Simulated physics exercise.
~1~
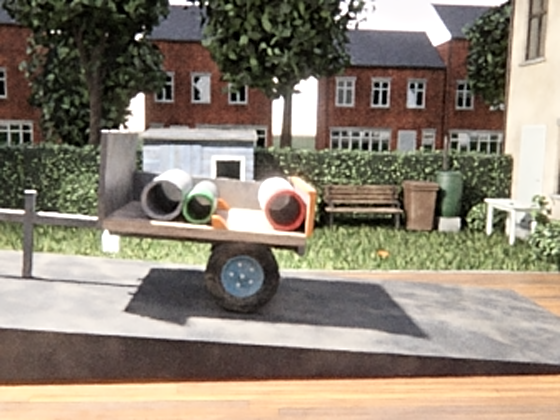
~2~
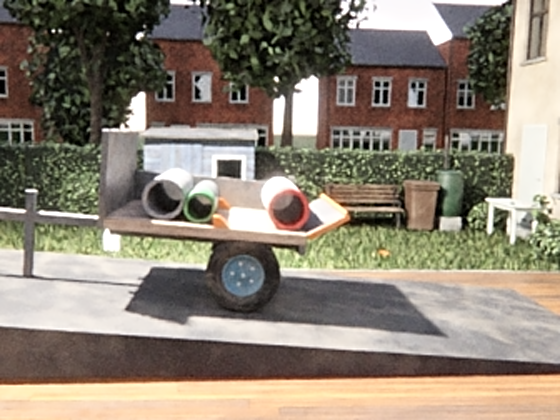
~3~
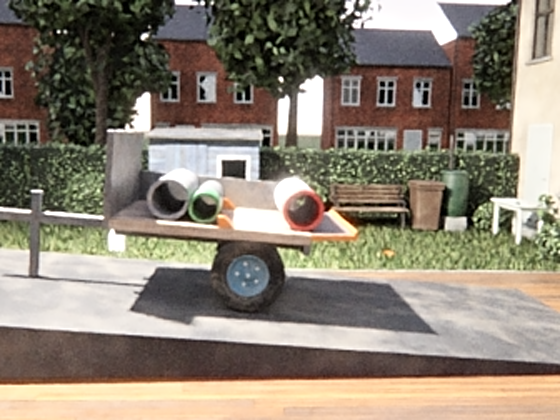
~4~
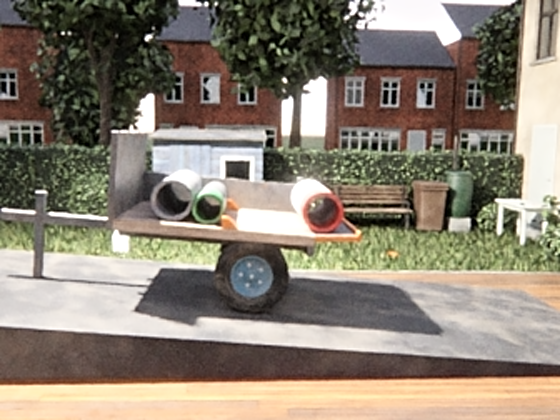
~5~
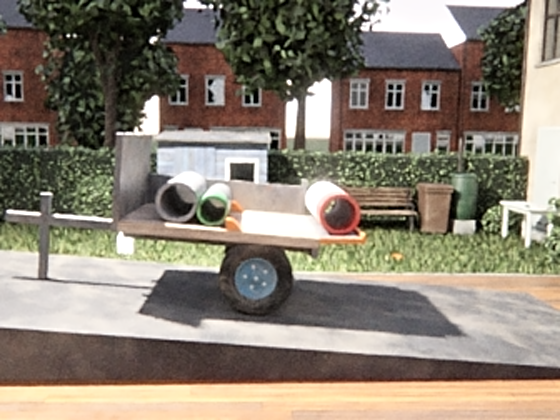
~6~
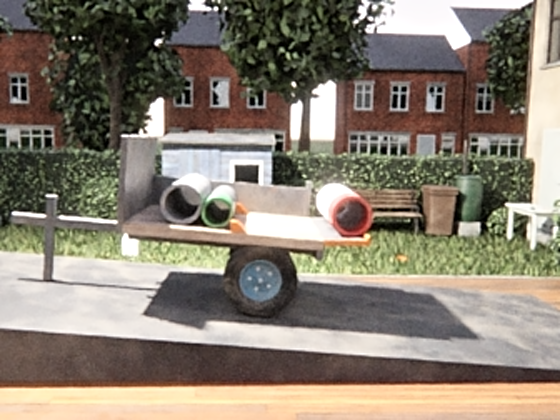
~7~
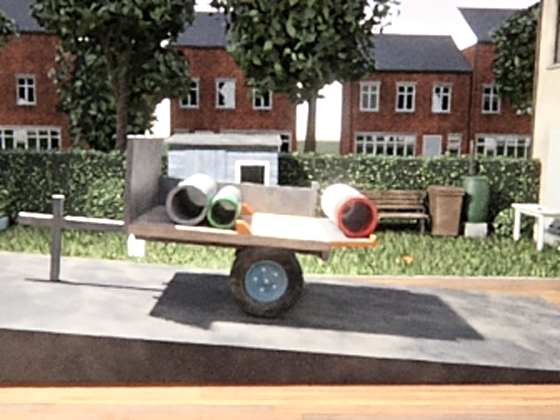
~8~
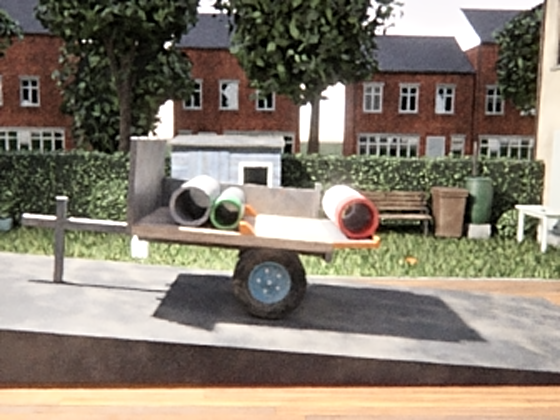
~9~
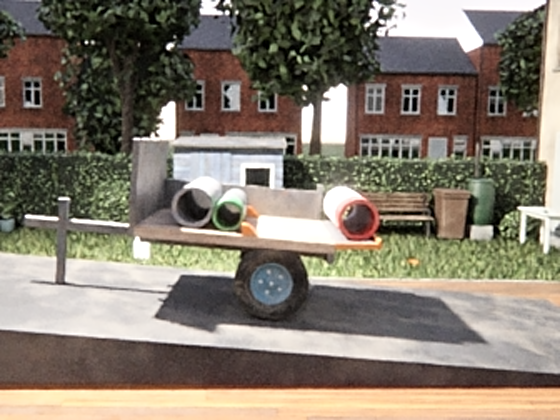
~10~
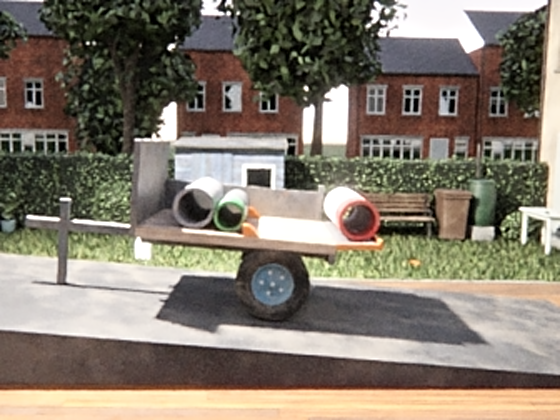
On a ramp by a garden hedge, a trailer's tailgate dropping open, the red pipe rolling right onto it and staying aboard.
